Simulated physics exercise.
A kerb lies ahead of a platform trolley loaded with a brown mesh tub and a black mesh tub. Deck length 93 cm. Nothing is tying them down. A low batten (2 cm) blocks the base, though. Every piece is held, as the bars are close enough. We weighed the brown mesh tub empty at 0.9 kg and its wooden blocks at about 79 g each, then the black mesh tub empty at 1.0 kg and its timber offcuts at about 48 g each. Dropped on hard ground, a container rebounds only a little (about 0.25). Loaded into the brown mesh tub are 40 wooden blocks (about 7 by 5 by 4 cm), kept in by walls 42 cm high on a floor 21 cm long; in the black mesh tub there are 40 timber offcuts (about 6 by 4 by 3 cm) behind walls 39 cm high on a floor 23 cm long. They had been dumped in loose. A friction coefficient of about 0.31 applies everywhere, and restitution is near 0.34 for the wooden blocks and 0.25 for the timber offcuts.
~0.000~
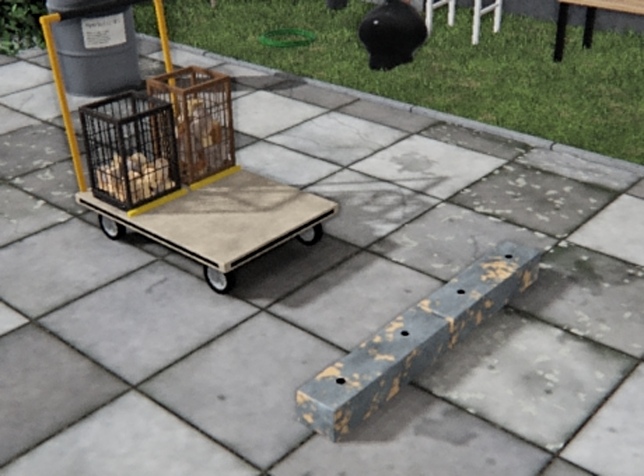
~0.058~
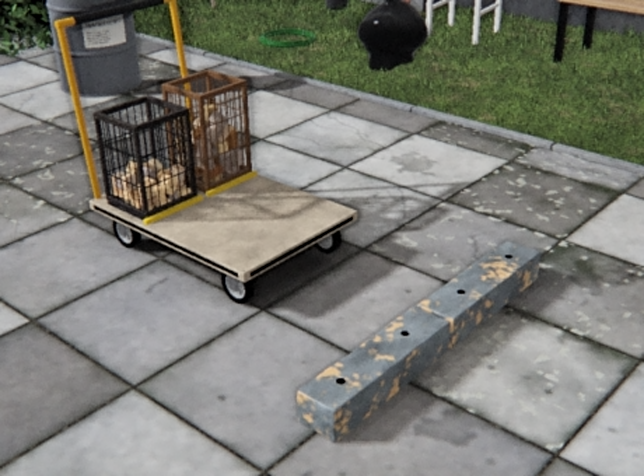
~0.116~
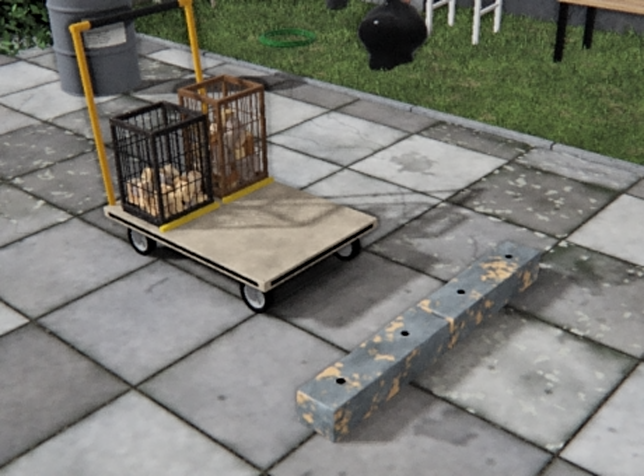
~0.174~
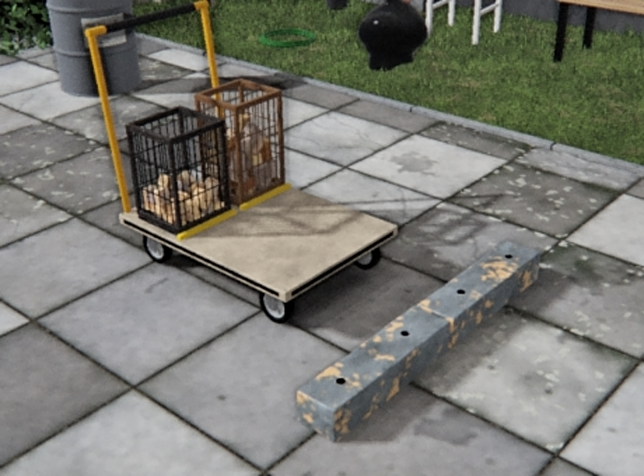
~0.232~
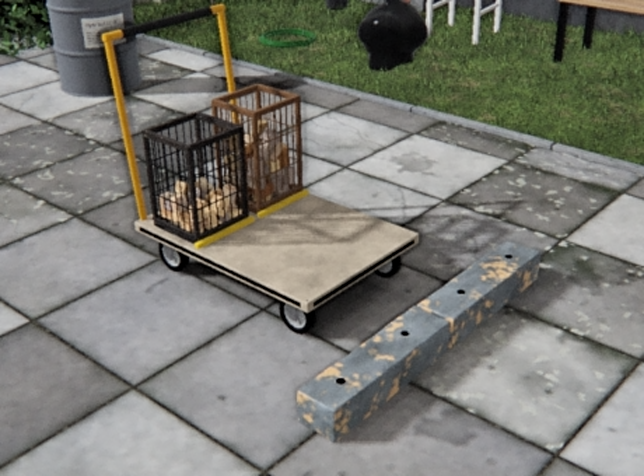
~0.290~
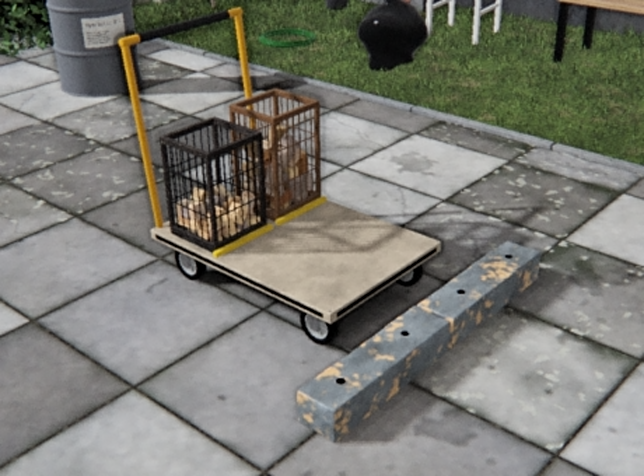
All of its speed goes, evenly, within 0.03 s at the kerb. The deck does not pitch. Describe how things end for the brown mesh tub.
Over it goes.
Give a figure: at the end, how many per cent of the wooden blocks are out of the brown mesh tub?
That comes to around 10 per cent.
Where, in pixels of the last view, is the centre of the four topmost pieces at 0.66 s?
I'd put it somewhere around (342, 161).
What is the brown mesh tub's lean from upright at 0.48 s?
20°.
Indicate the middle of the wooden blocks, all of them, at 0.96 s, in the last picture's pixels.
At about (353, 207) in pixels.
After 0.36 s, the stop begins.
After 0.48 s, the brown mesh tub leans 22° with 0 of 40 out and the black mesh tub leans 12° with 0 of 40 out.
After 0.66 s, the brown mesh tub leans 48° with 0 of 40 out and the black mesh tub is upright with 0 of 40 out.
After 0.96 s, the brown mesh tub is down with 0 of 40 out and the black mesh tub is upright with 0 of 40 out.
Final count (at 1.72 s), the brown mesh tub is down with 5 of 40 out and the black mesh tub is upright with 0 of 40 out. Greatest lean of the brown mesh tub, 93°.
